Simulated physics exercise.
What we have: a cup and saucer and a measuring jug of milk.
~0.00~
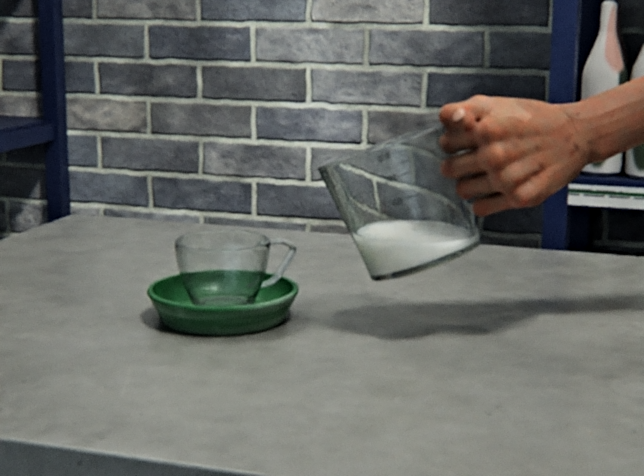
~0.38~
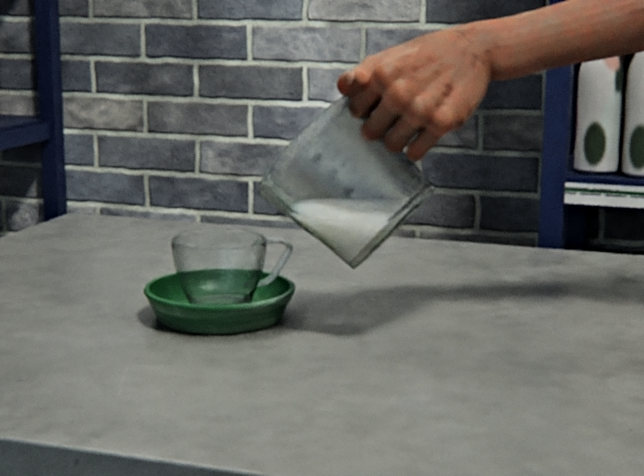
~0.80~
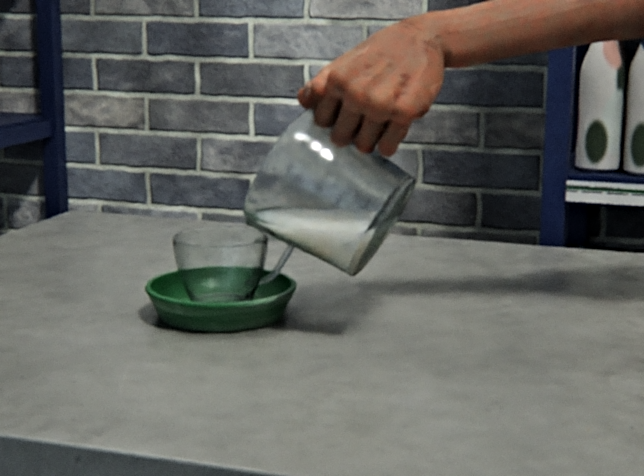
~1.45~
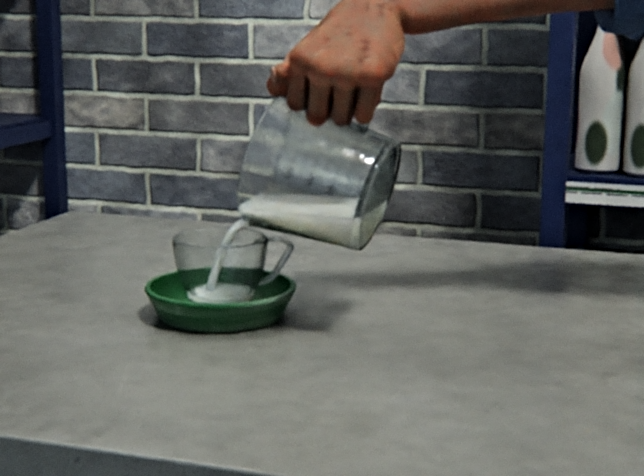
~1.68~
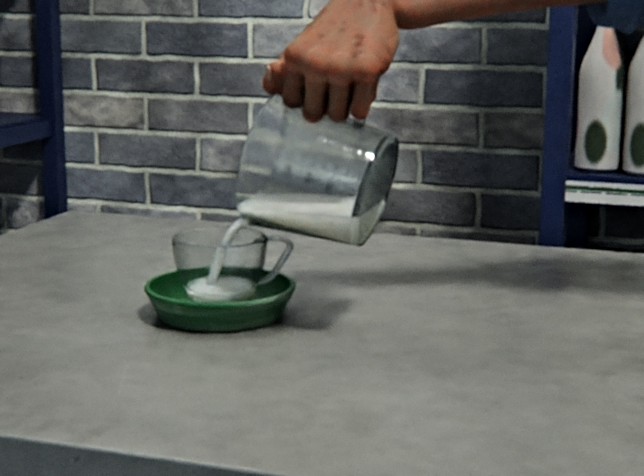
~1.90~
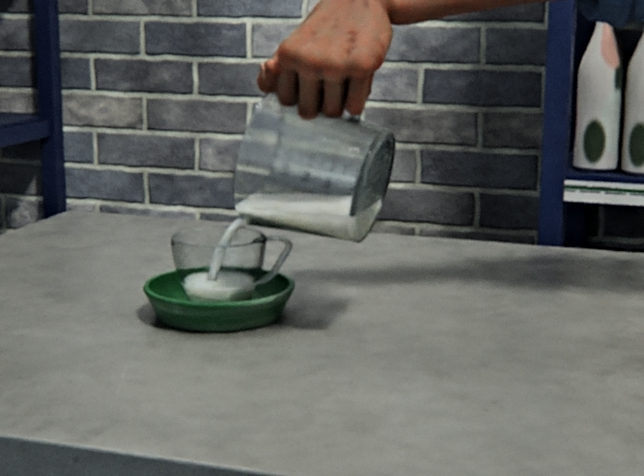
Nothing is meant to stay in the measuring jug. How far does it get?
In the end it stays in the cup.
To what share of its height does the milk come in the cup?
Roughly 70 per cent.
Around 2.8 s, the cup is about half full; the saucer is dry.
Around 3.4 s, the cup is about two thirds full; the saucer is dry.
Around 4.8 s, the cup is about three quarters full; the saucer is dry.
